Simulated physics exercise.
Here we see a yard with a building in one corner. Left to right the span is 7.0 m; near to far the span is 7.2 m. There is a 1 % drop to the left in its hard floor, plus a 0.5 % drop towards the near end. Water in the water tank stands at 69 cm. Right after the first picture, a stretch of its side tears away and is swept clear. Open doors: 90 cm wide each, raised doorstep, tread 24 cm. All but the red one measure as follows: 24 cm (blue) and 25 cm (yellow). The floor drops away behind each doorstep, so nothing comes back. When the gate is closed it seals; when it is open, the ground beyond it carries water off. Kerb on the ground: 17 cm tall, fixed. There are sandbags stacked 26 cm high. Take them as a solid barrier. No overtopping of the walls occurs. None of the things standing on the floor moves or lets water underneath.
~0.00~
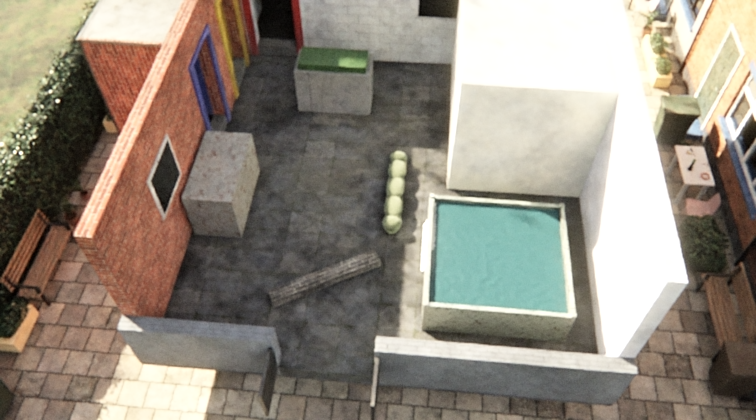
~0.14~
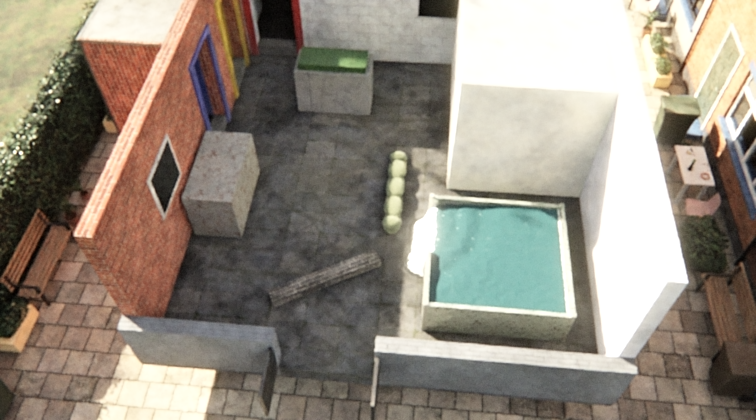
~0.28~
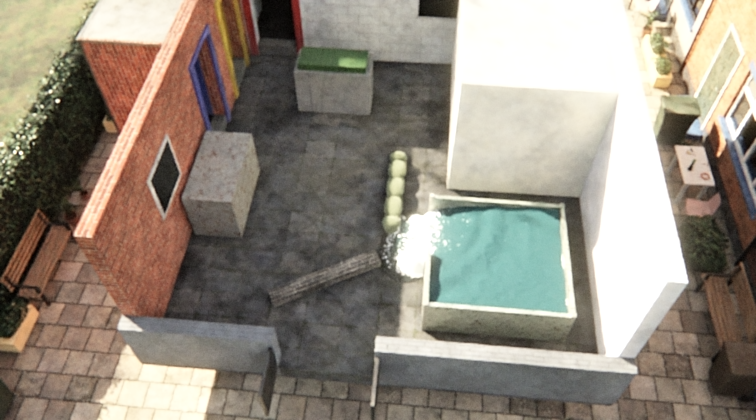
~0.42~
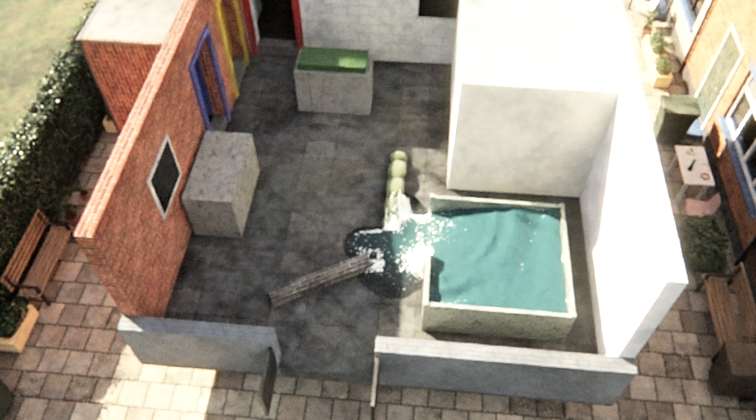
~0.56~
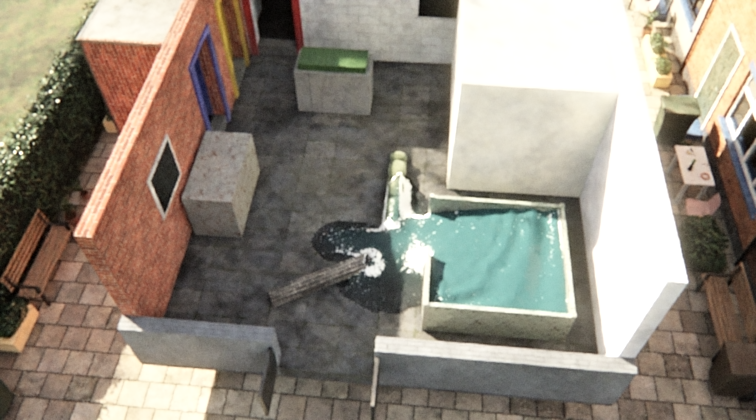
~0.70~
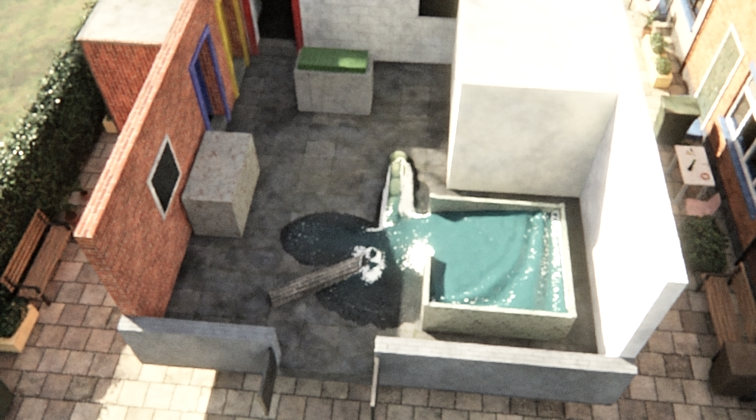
A square tank of teal water in a walled yard broke open on its left side, and foaming water gushed out past the sandbags and around a log, spreading left across the dark floor.
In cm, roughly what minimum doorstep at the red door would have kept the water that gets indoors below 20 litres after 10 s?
It would have to be roughly 11 cm high.
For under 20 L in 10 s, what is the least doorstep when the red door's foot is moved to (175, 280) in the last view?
Close to 22 cm at the least.
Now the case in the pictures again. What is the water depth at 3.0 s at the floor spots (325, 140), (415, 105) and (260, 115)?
Taking the spots in order: About 1, 3 and 3 centimetres.
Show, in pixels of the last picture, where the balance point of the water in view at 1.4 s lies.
(454, 264) or so.
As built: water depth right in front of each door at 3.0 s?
Reading in centimetres: Red = 0, blue = 1, yellow = 0.
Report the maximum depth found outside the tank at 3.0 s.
I'd put it near 35 cm.
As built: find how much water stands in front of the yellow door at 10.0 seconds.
About 11.0 cm.
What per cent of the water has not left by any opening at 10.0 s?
Around 86 in a hundred parts remain.
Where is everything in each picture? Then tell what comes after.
In the first frame, the water tank at (497, 255) is whole and still, 69 cm deep; the red door at (273, 18) is dry.
In the second frame, the front is at (408, 263), 0.4 m from the gap at (430, 239); 0.3 m2 of floor is wet, 69 cm left at the back.
In the third frame, the gap is at (430, 241), the front 0.8 m out at (383, 264); the back of the water tank holds 69 cm.
In the fourth frame, the gap is at (430, 241), the front 1.4 m out at (350, 253); the back of the water tank holds 69 cm.
In the fifth frame, the front is at (318, 242), 2.0 m from the gap at (430, 241); 2.7 m2 of floor is wet, 67 cm left at the back.
In the sixth frame, the gap is at (430, 241), the front 2.6 m out at (286, 234); the back of the water tank holds 60 cm; 4.3 m in a straight line remain to the red door at (273, 18).
After 1.4 s water covers 35 % of the floor, deepest (48 cm) near (404, 232); it has not reached the red door.
After 3.0 s water covers 60 % of the floor, deepest (35 cm) near (159, 333); it has not reached the red door.
After 10.0 s water covers 95 % of the floor, deepest (14 cm) near (214, 166); 10 cm at the red door, 0 litres in over its 26 cm doorstep.
At the red door as built, the water arrived by 3.6 s and peaked near 16 cm at 5.2 s.
With a doorstep of 9 cm, 46 litres would have come in within the 10 s; with 12.5 cm, 7 litres. So under 20 litres takes about 11 cm.
